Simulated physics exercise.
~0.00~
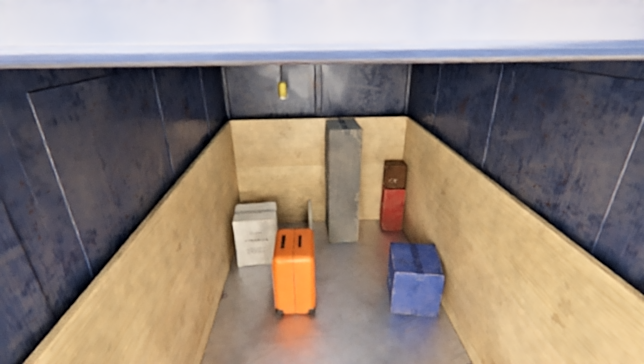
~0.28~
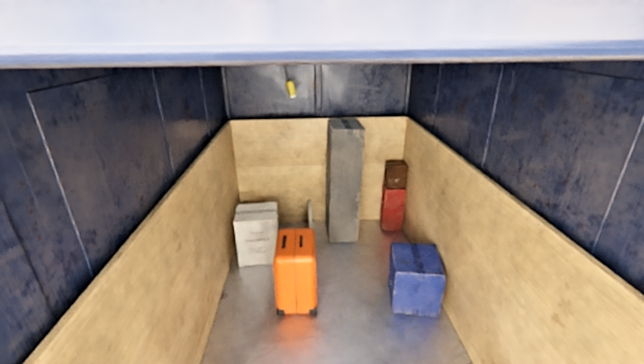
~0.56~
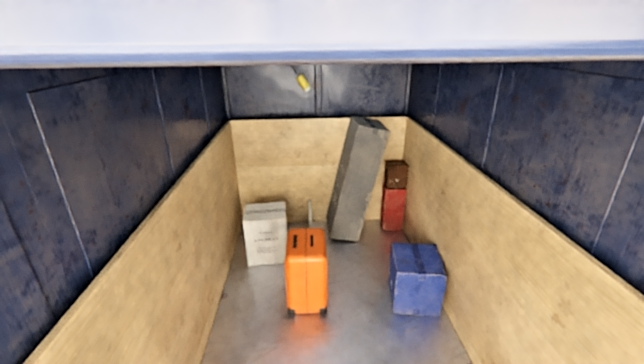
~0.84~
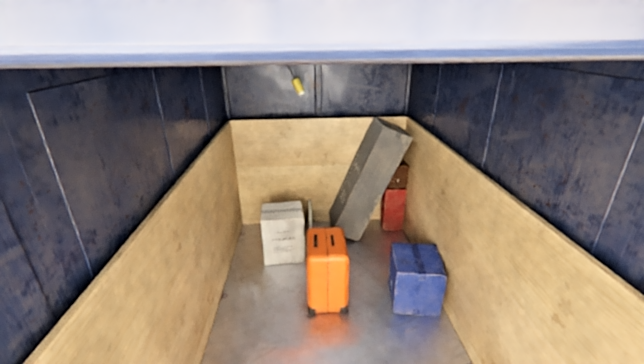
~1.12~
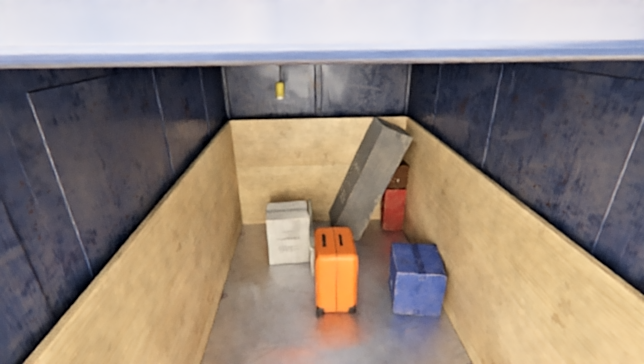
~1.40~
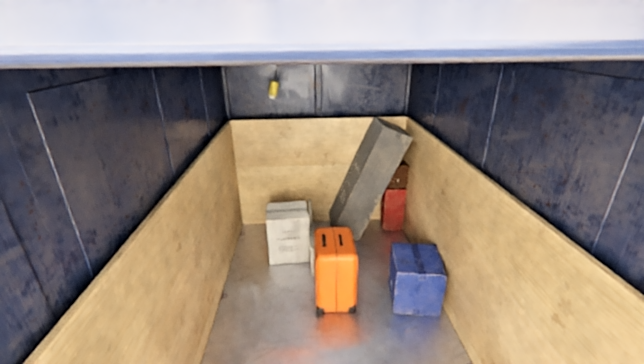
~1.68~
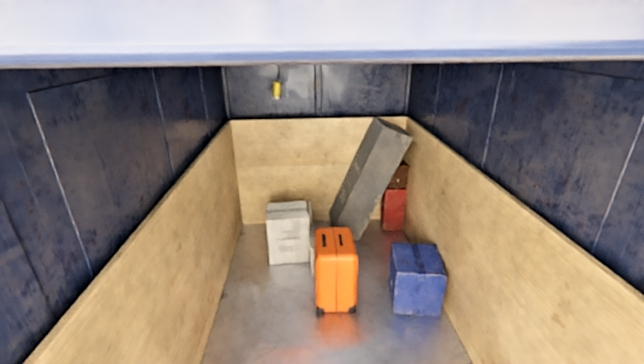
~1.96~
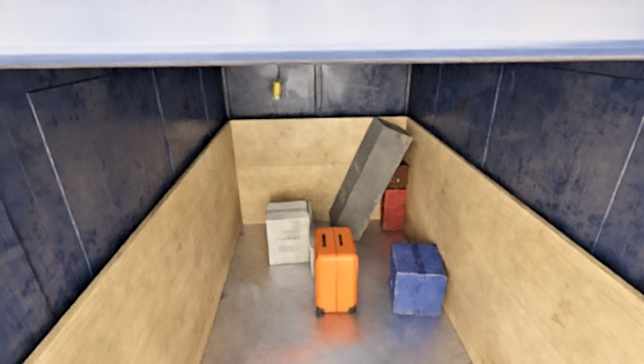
Tall grey box tipping right to rest leaning in a van load bay, as an orange case and white box slide right and stop.
